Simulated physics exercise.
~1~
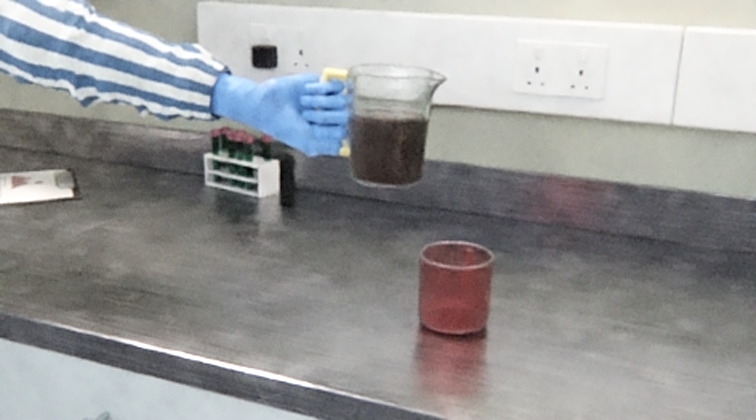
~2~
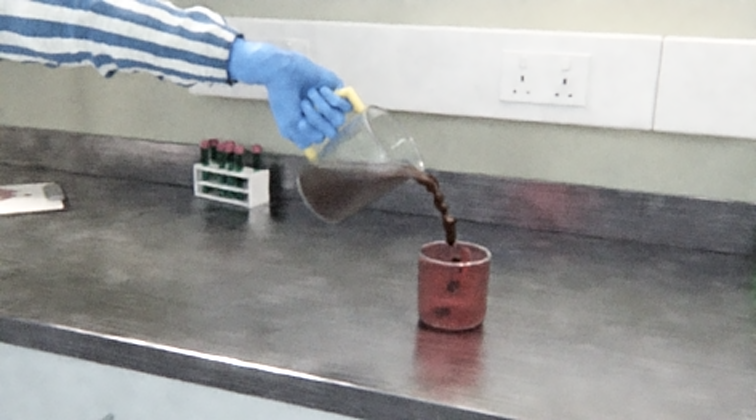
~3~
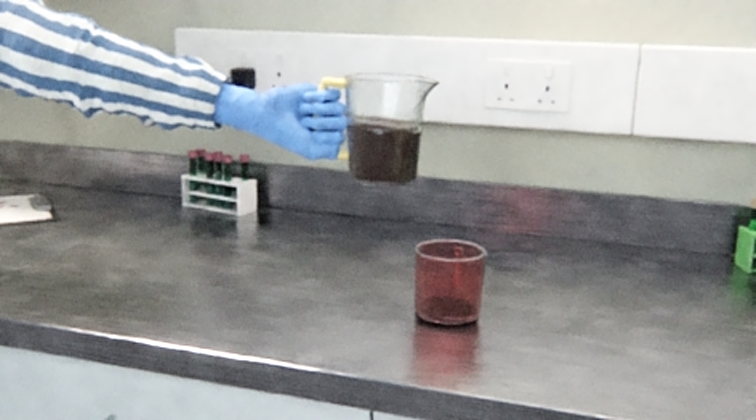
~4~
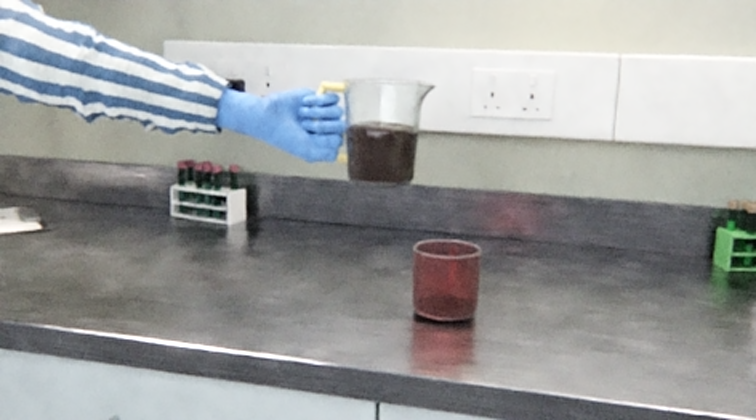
A gloved hand tilting a glass pitcher to pour brown liquid into a red cup on a counter, then holding it level again.
